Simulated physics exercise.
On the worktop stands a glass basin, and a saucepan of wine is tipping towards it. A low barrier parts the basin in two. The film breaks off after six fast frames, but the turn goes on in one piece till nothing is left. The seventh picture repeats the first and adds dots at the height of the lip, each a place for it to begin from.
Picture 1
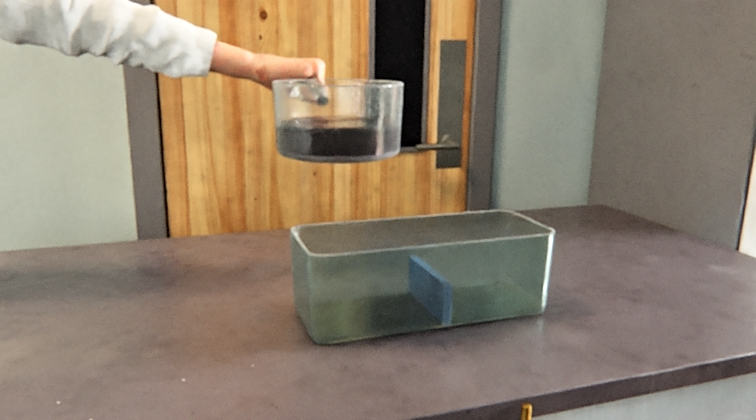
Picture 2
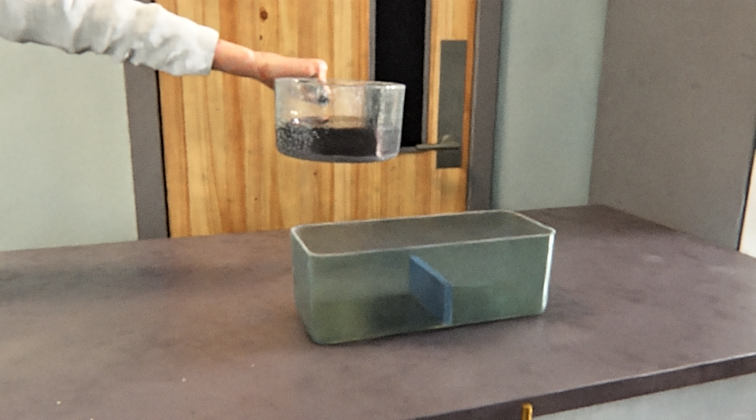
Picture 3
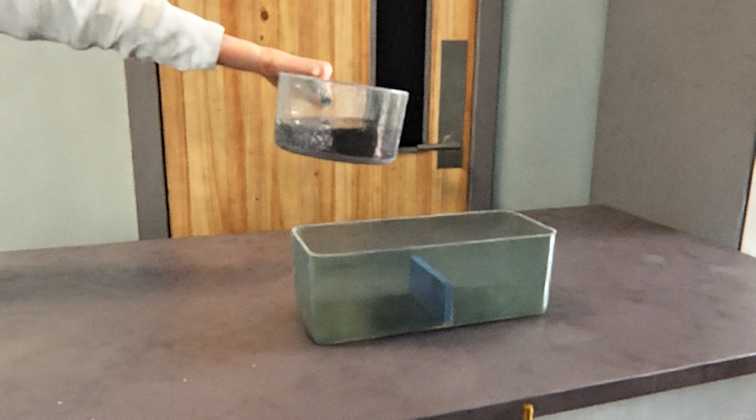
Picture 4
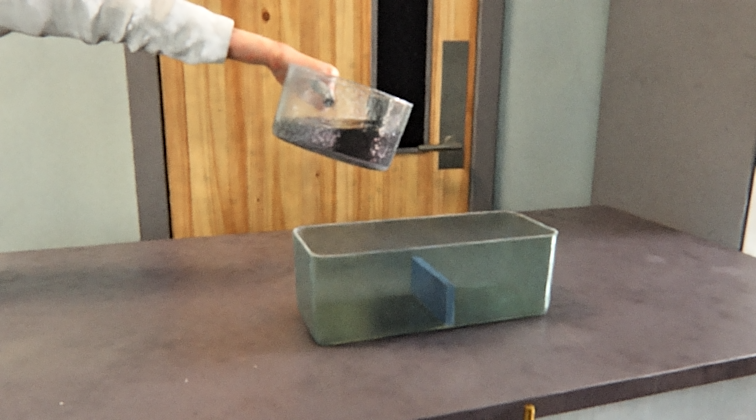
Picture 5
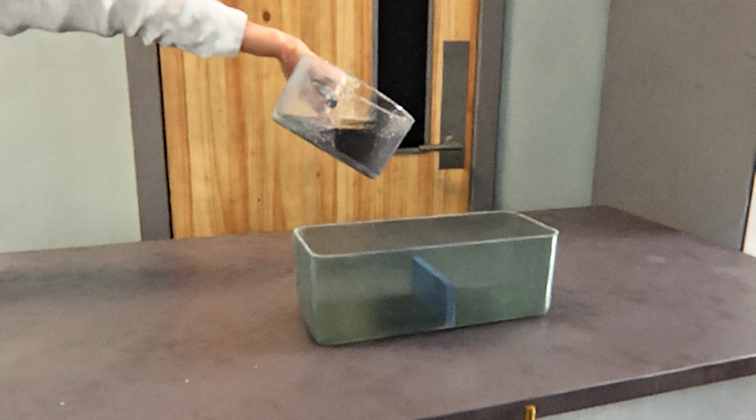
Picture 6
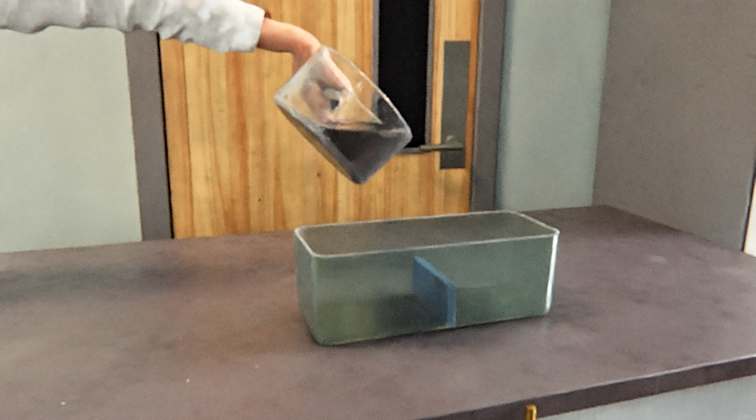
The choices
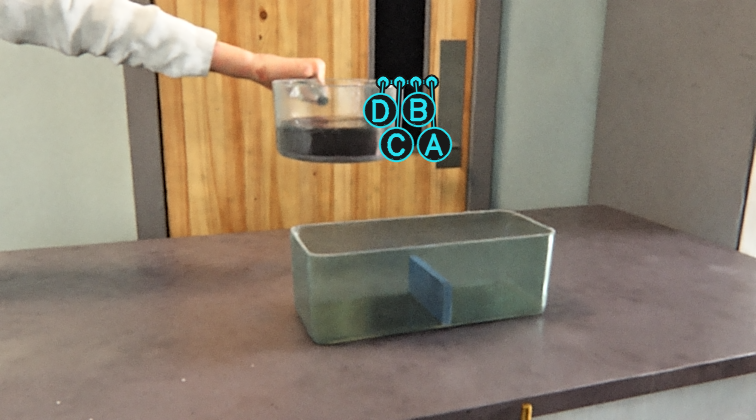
In a room with a wooden door and pale grey-green walls, a dark worktop is seen from slightly above by a still camera. A clear rectangular glass basin with a low blue barrier inside stands on it, while a hand in a white sleeve holds a clear round vessel of dark liquid above. The hand tilts the vessel steadily rightward, and the liquid shifts to its lowered lip.
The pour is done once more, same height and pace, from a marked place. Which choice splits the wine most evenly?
Dot B does it best.
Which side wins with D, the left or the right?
More ends on the left.
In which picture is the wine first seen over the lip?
Picture 6.
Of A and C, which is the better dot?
A it is.
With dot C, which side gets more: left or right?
The left one.
On the marked copy, A at (431, 82); B at (415, 82); C at (399, 82); D at (383, 82).
With A, about 35 % ends left of the wall and 63 % right of it.
With B, about 51 % ends left of the wall and 48 % right of it.
With C, about 73 % ends left of the wall and 25 % right of it.
With D, about 90 % ends left of the wall and 6 % right of it; 4 % is lost outside.
